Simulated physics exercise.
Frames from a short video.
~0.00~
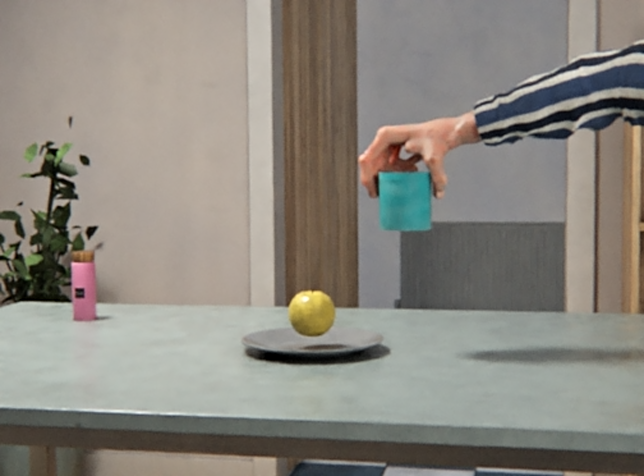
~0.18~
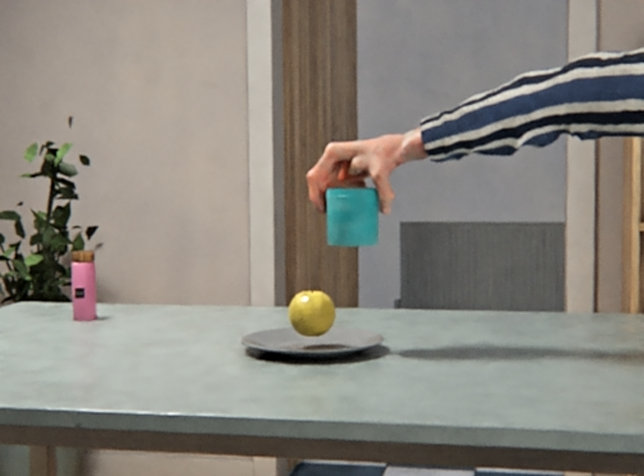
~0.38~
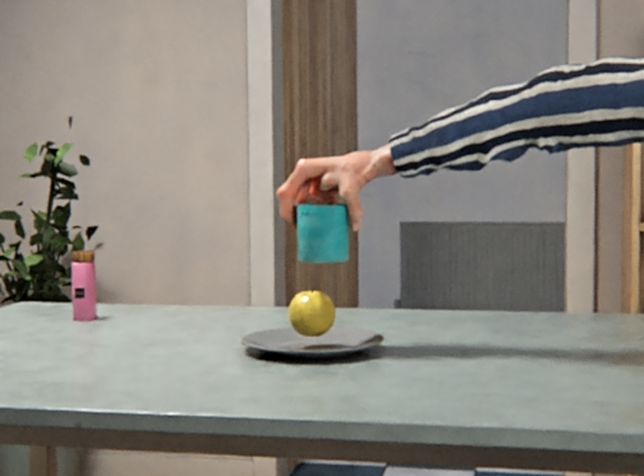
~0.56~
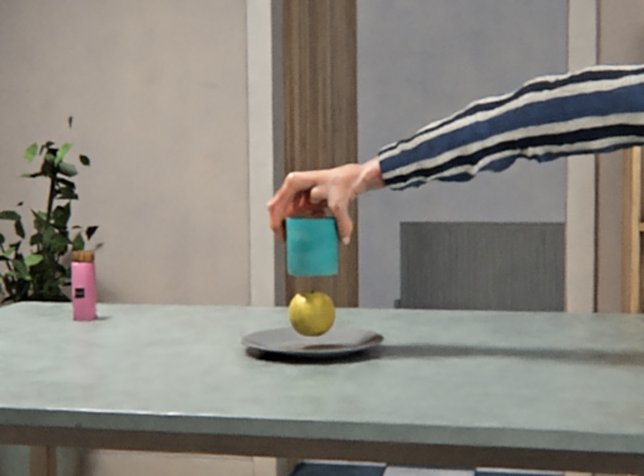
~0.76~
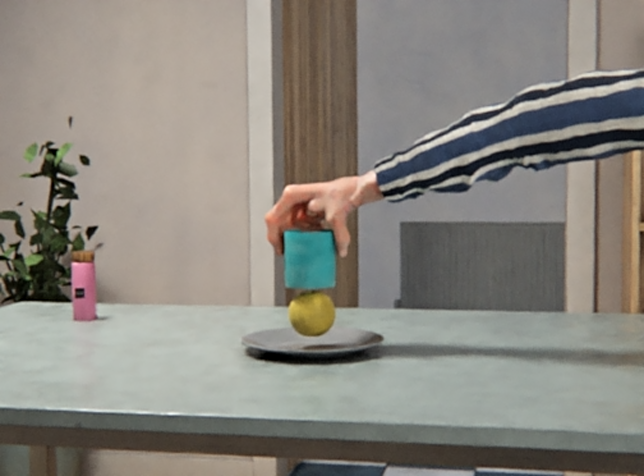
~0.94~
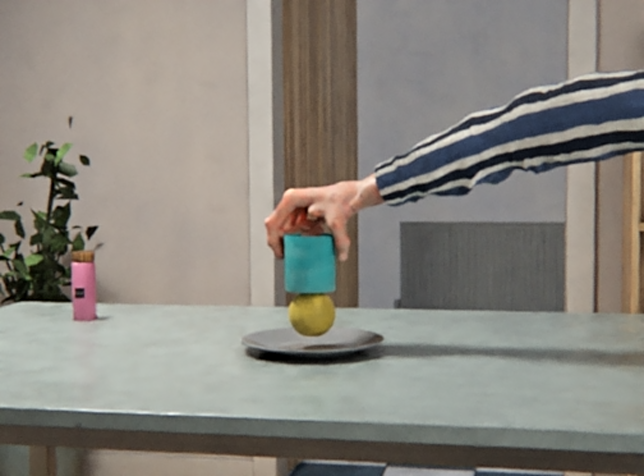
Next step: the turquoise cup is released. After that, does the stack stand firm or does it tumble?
It tumbles.
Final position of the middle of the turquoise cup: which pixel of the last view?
Roughly at pixel (184, 321).
By 1.44 s, turquoise cup tilted by 41° near (285, 268).
By 1.54 s, turquoise cup now fallen.
By 1.64 s, things are still on the move.
By 1.74 s, as before.
When it is over (2.2 s), fallen, turquoise cup; the other 3 as before. End places, in pixels of the last picture, turquoise cup near (184, 321). The pile loses its balance.
